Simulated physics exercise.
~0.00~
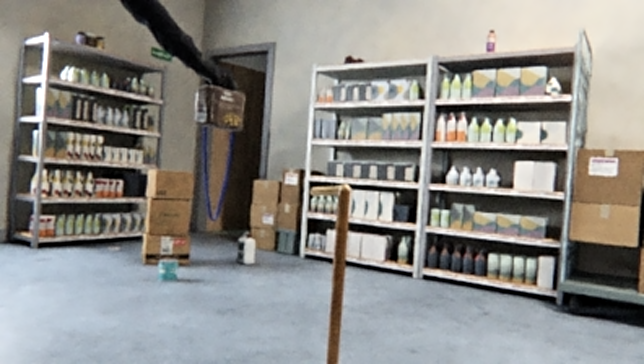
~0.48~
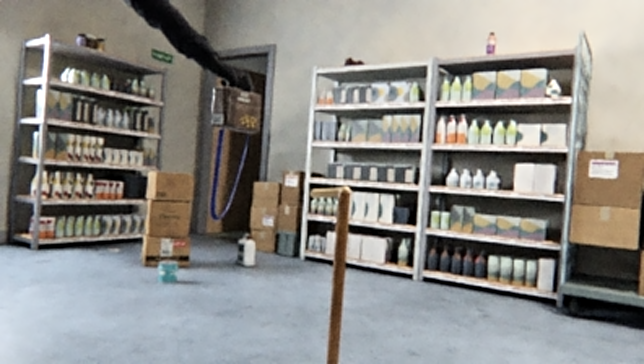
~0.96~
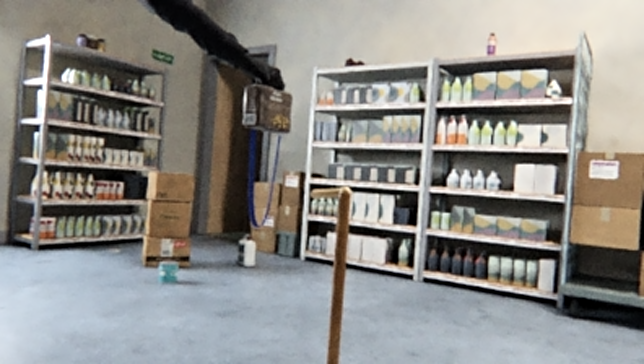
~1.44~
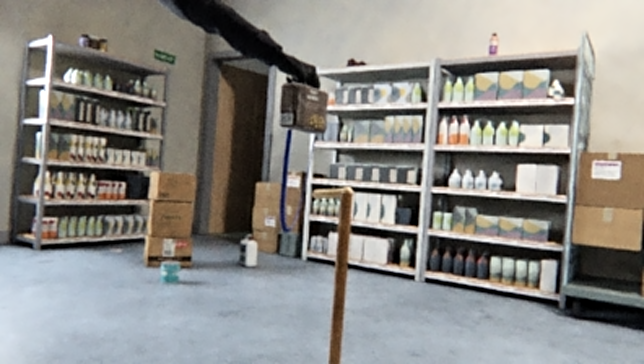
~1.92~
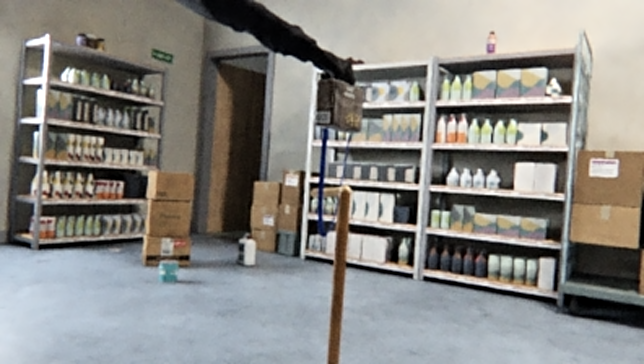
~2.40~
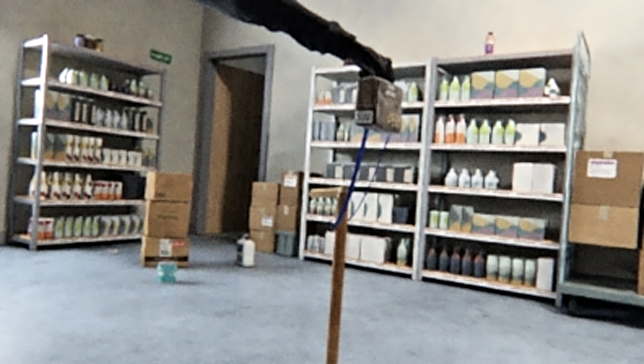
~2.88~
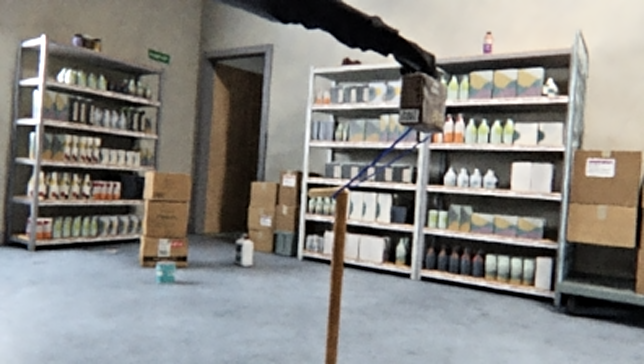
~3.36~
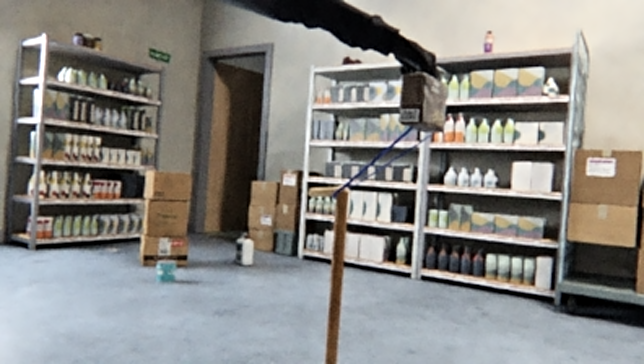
A dark-sleeved arm carries a brown pouch rightward until its blue loop snags on a post.
